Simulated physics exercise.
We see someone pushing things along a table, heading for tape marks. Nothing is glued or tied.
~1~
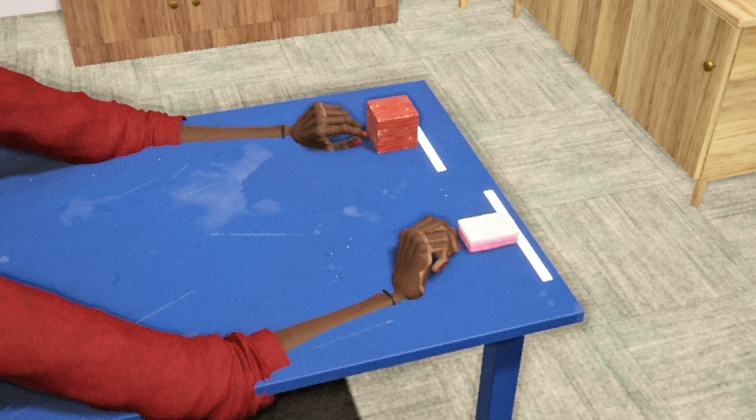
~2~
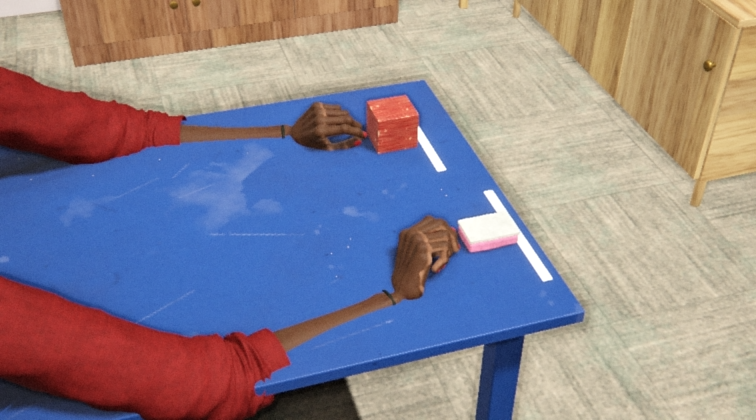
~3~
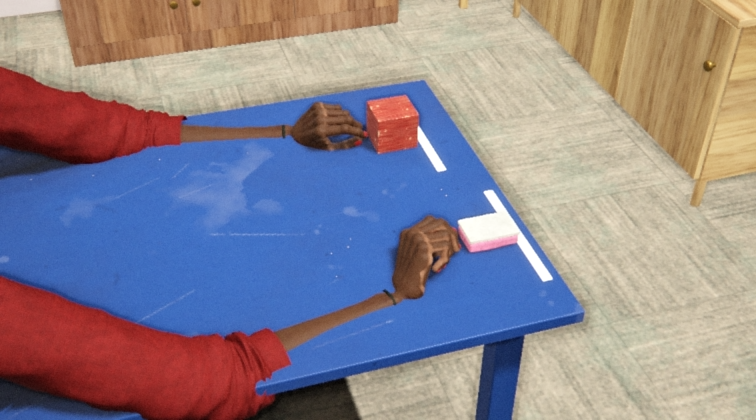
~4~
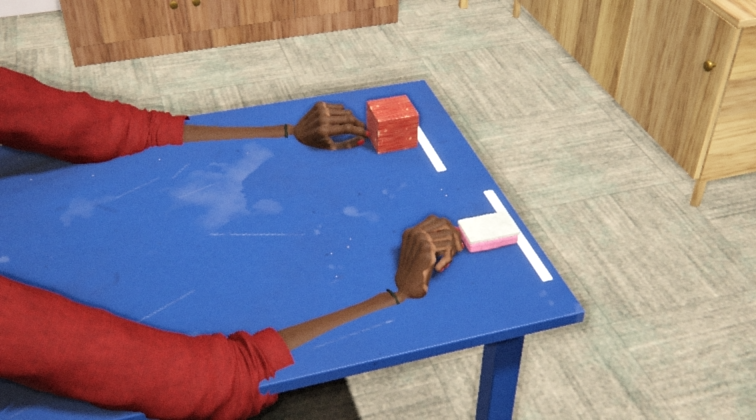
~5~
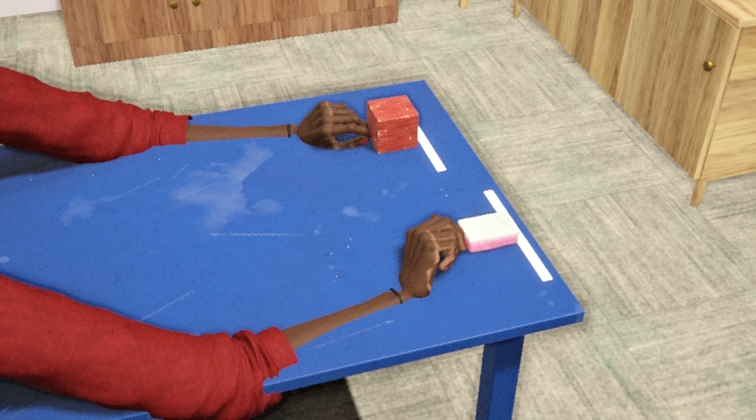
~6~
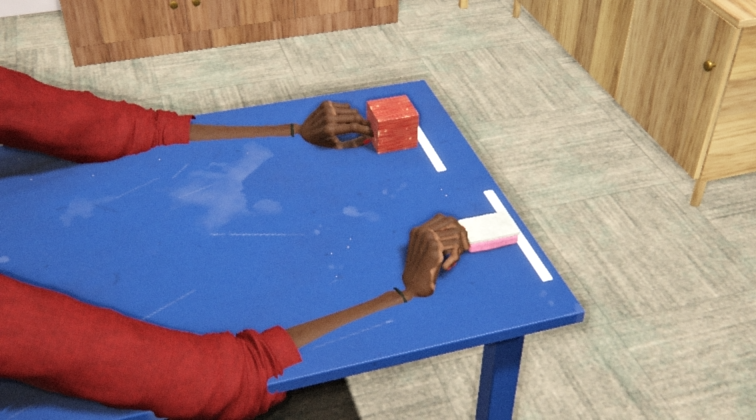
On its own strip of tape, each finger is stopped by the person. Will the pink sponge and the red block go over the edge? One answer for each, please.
Outcome: The pink sponge is gone from the table. The red block is left on the table.
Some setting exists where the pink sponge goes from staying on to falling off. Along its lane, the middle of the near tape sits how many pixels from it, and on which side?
Shift needed: About 16 pixels, direction left.
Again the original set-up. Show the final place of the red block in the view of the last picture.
Look close to (444, 116) and you'll find its middle.
Then, 1.54 s after the last picture, pink sponge falling near (538, 369); red block moved about its own width near (444, 116).
By the end, the pink sponge drops to the floor; the red block is still on the table, near (444, 115).
